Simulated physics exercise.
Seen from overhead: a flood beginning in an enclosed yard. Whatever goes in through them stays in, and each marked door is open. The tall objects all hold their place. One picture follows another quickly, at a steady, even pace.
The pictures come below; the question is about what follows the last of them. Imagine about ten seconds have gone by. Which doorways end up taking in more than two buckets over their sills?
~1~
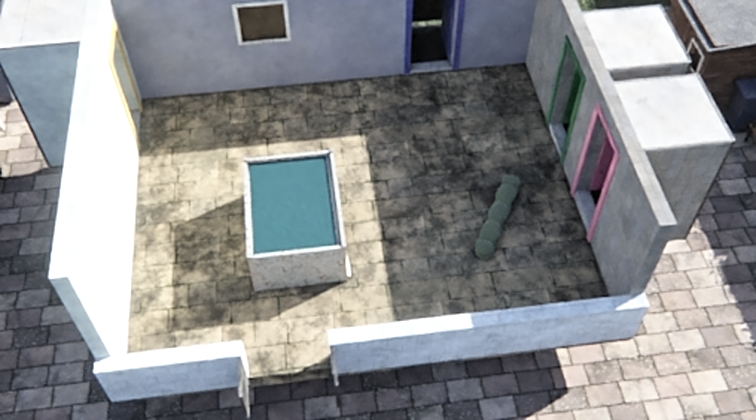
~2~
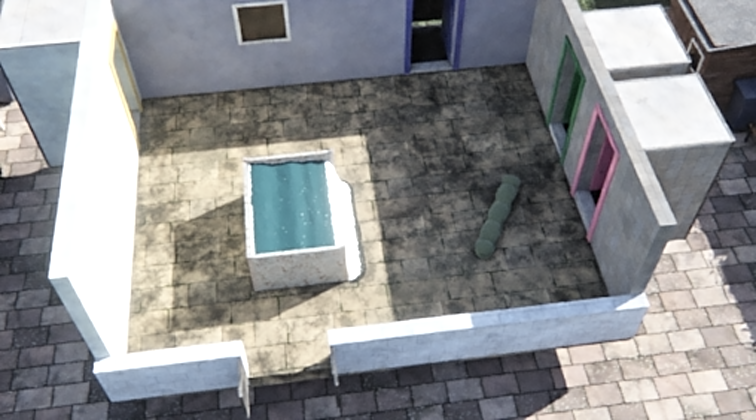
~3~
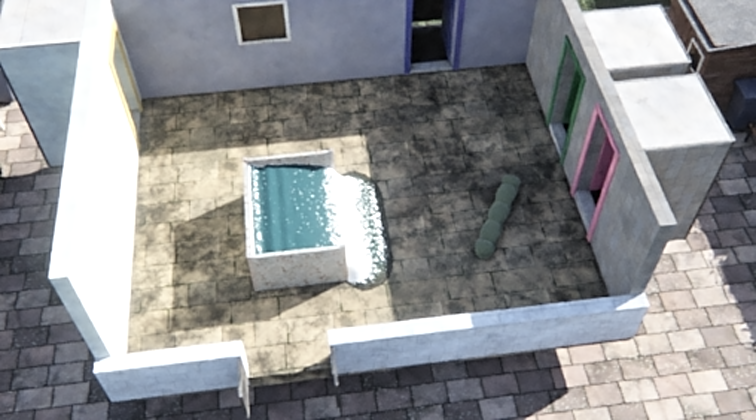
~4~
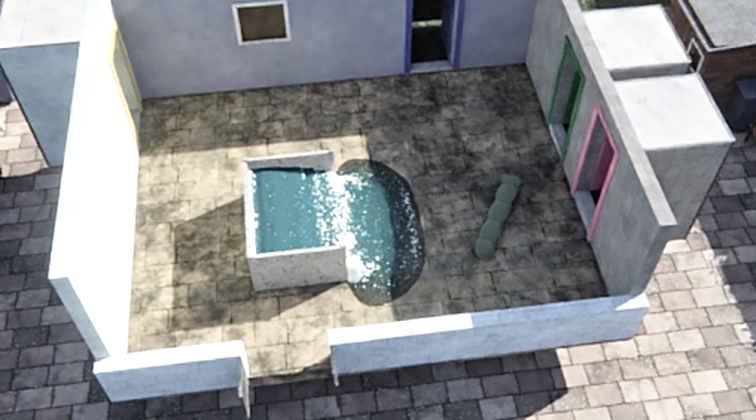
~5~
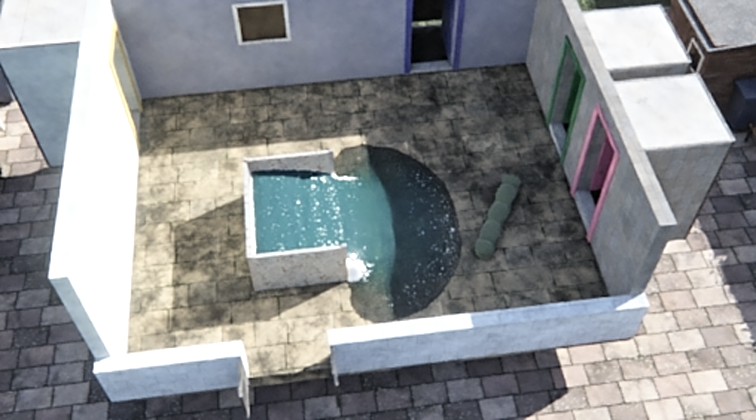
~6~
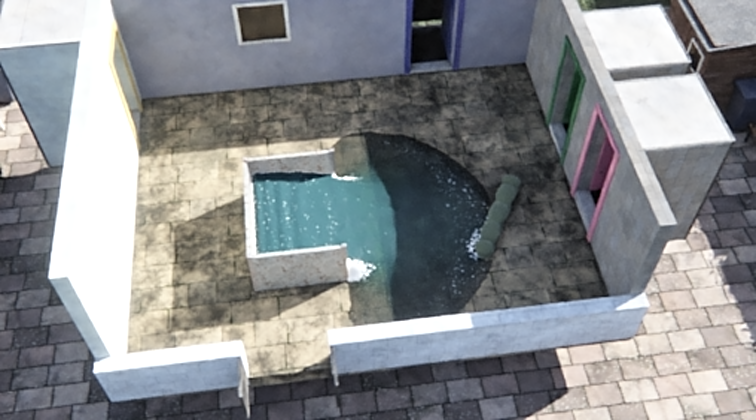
As I see it, the pink door is not overrun past two buckets, the yellow door is not overrun past two buckets, the green door is overrun past two buckets, the blue door is overrun past two buckets.
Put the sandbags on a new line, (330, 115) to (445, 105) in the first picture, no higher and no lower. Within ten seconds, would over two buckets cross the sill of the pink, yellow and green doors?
Going door by door: The pink door tops the mark, the yellow door stays below the mark and the green door tops the mark.
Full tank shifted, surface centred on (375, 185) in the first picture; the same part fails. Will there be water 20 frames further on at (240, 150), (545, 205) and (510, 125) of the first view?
Log: No flood; flood; flood.
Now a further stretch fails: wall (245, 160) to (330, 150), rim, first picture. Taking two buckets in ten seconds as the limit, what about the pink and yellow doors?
I'd say the pink one stays shy of the line and the yellow one crosses the line.
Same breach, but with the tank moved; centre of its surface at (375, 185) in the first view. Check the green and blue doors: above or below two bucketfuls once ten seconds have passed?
Result: Green door tops the limit; blue door tops the limit.
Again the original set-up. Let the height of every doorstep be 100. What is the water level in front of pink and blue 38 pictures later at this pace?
I'd put the first at close to 40 per cent and the second at close to 220 per cent.
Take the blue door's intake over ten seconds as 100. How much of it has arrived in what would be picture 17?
I'd say some 0 per cent.
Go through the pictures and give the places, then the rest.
In the first picture, the tank at (293, 204) is whole and still.
In the second picture, the front is at (338, 183), out from the gap at (337, 218).
In the third picture, water pours out at (338, 221) and has run to (356, 176).
In the fourth picture, water pours out at (338, 222) and has run to (377, 166).
In the fifth picture, water pours out at (338, 223) and has run to (440, 184).
In the sixth picture, water pours out at (338, 224) and has run to (481, 190).
A moment on, water covers 40 % of the floor; the pink door wet at the sill, nothing in, the yellow door not reached, the green door under two buckets in, the blue door not reached.
Next, water covers 50 % of the floor; the pink door wet at the sill, nothing in, the yellow door not reached, the green door over two buckets in, the blue door wet at the sill, nothing in.
Then, water covers 50 % of the floor; the pink door wet at the sill, nothing in, the yellow door not reached, the green door far over two buckets in, the blue door under two buckets in.
Later, water covers 75 % of the floor; the pink door wet at the sill, nothing in, the yellow door not reached, the green door far over two buckets in, the blue door over two buckets in.
In the end, water covers 95 % of the floor; the pink door wet at the sill, nothing in, the yellow door wet at the sill, nothing in, the green door far over two buckets in, the blue door far over two buckets in.
